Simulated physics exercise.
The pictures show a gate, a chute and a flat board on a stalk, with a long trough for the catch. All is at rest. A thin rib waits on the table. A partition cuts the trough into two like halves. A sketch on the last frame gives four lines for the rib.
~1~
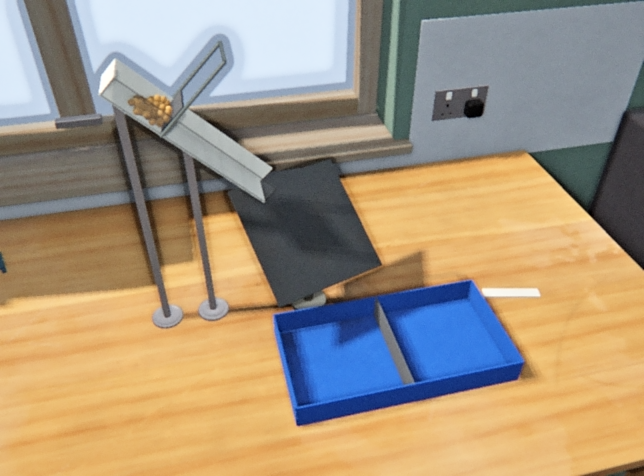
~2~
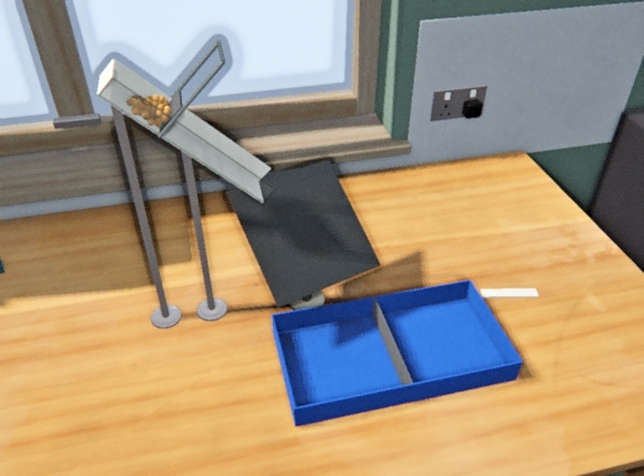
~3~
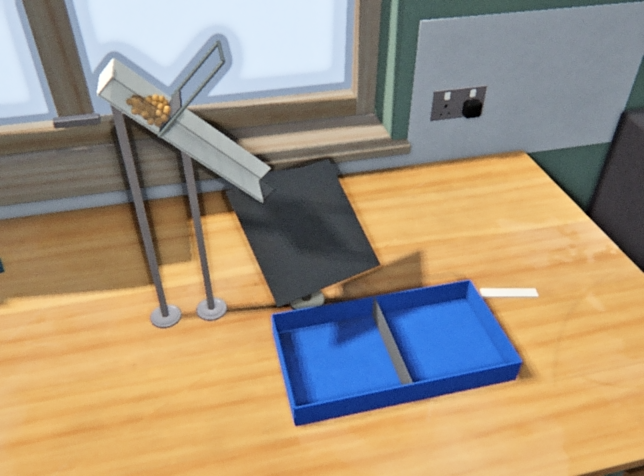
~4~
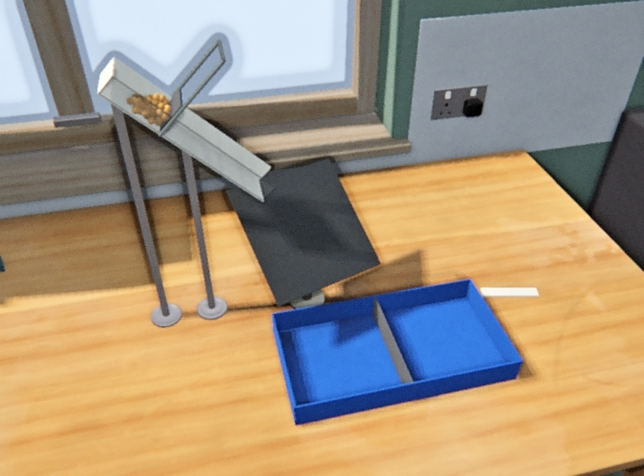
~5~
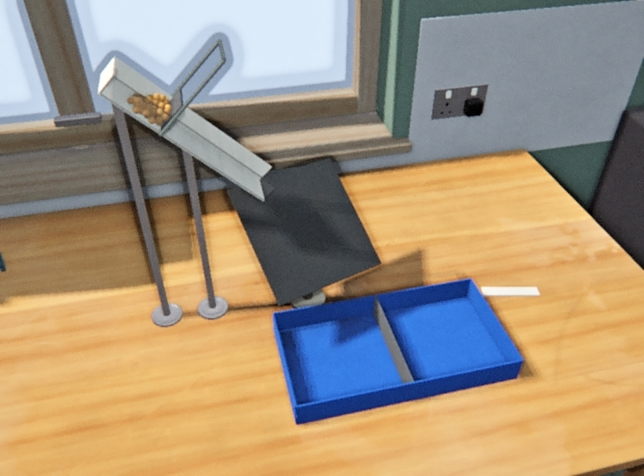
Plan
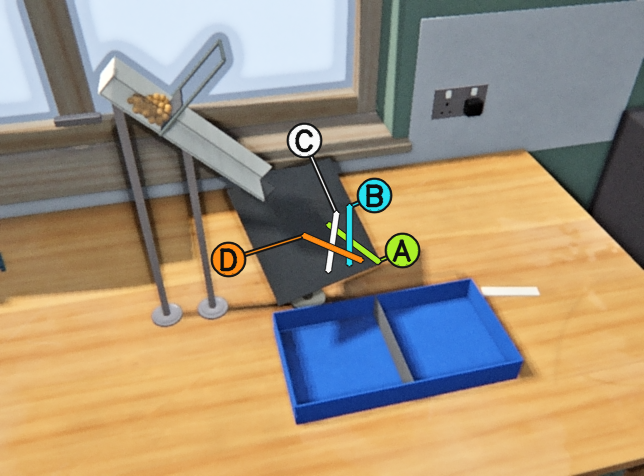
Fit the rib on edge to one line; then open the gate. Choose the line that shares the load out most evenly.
A.
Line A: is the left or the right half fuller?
Right.
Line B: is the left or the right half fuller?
Left.
On the marked copy, line A from (329, 224) to (378, 261); line B from (349, 206) to (349, 263); line C from (336, 213) to (328, 270); line D from (304, 235) to (360, 260).
If A is chosen, of what is caught, roughly a third in the left half, roughly two thirds in the right.
If B is chosen, of what is caught, almost all in the left half, about a tenth in the right.
If C is chosen, of what is caught, every piece in the left half, not one piece in the right.
If D is chosen, of what is caught, about a tenth in the left half, the larger part in the right.
